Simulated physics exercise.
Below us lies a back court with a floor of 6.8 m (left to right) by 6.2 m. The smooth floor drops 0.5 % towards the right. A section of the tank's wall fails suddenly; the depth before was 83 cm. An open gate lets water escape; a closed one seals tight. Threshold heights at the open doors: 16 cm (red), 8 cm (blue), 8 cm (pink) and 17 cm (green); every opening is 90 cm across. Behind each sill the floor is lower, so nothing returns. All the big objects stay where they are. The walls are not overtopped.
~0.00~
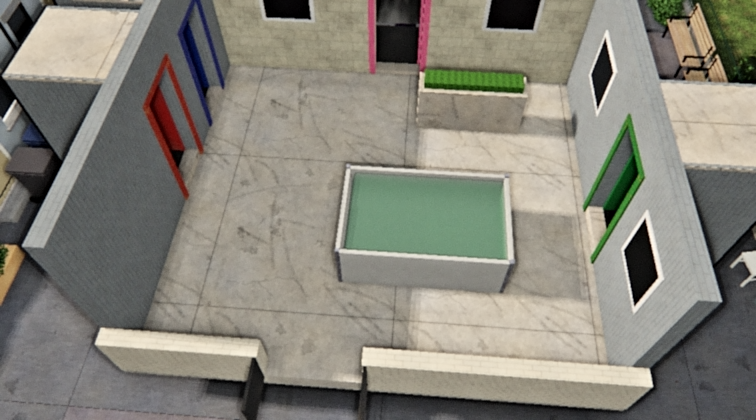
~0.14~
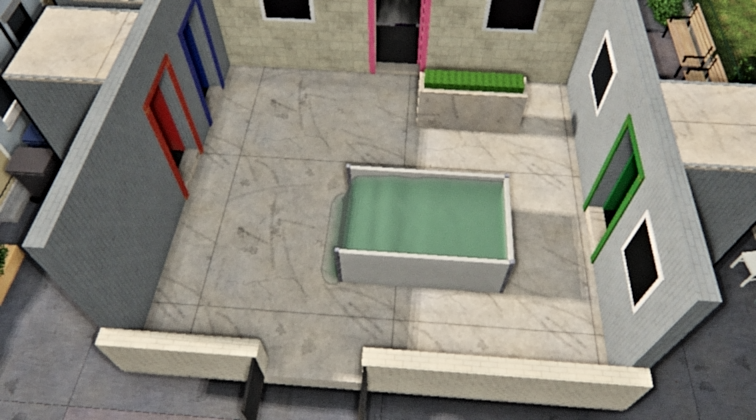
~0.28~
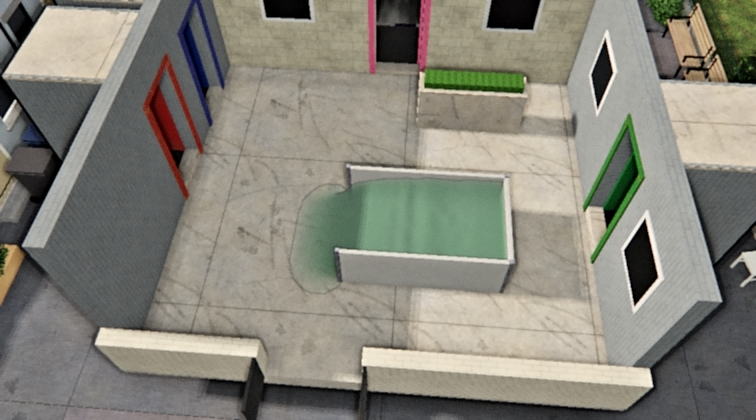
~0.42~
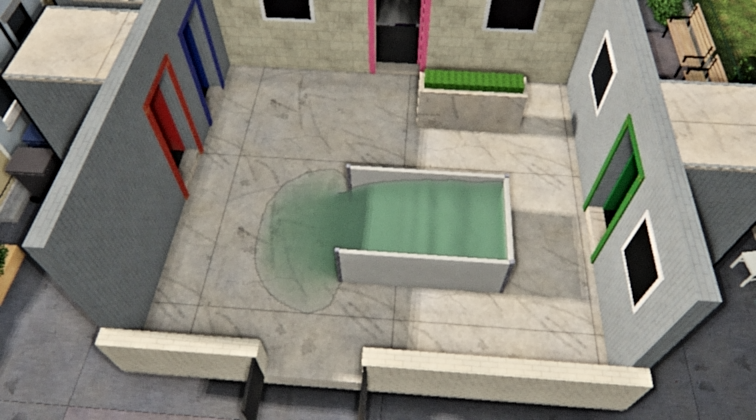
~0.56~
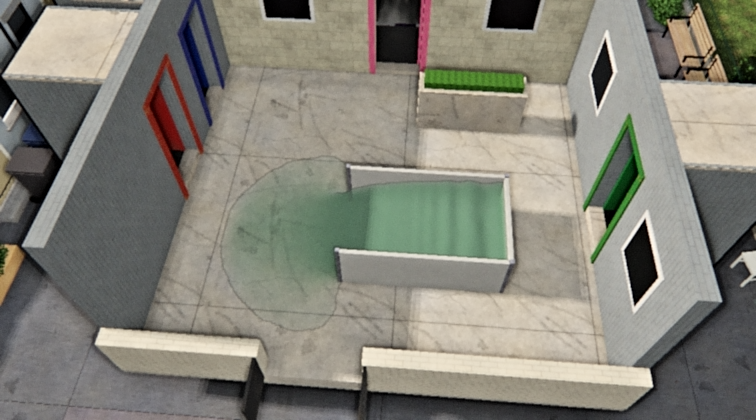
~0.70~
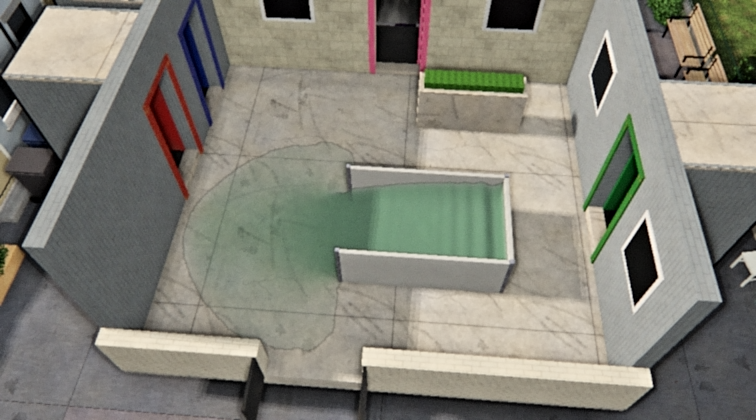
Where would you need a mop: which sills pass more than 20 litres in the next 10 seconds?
Door by door: At the red door it passes the limit; at the blue door it goes over the limit; at the pink door it keeps below the limit; at the green door it stays under the limit.
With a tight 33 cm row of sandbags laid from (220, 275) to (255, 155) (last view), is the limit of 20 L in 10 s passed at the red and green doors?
Against that limit: Red under, green below.
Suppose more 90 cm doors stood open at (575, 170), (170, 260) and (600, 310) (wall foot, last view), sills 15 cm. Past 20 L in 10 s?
In turn: Under, over, under.
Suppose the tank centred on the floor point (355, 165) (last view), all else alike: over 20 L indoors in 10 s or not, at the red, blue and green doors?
Against that limit: Red past it, blue past it, green below.
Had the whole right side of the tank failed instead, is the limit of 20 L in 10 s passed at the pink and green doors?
Against that limit: Pink under, green above.
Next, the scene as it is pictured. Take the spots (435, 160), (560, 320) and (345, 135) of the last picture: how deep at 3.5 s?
About 0, 0 and 0 cm.
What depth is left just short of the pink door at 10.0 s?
About 7.0 cm.
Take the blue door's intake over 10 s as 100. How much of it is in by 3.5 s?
Some 35 per cent by then.
After 1.4 s water covers 30 % of the floor and is deepest (41 cm) near (186, 235); red door 30 cm at the sill, 18 L in, blue door not reached, pink door not reached, green door not reached.
After 2.2 s water covers 35 % of the floor and is deepest (48 cm) near (138, 348); red door 33 cm at the sill, 80 L in, blue door 15 cm at the sill, 2 L in, pink door not reached, green door not reached.
After 3.5 s water covers 45 % of the floor and is deepest (30 cm) near (238, 72); red door 22 cm at the sill, 144 L in, blue door 11 cm at the sill, 21 L in, pink door 3 cm at the sill, 0 L in, green door not reached.
After 6.0 s water covers 80 % of the floor and is deepest (20 cm) near (599, 384); red door 9 cm at the sill, 154 L in, blue door 12 cm at the sill, 43 L in, pink door 8 cm at the sill, 0 L in, green door 3 cm at the sill, 0 L in.
After 10.0 s water covers 100 % of the floor and is deepest (15 cm) near (581, 253); red door 6 cm at the sill, 154 L in, blue door 6 cm at the sill, 62 L in, pink door 7 cm at the sill, 0 L in, green door 15 cm at the sill, 0 L in.
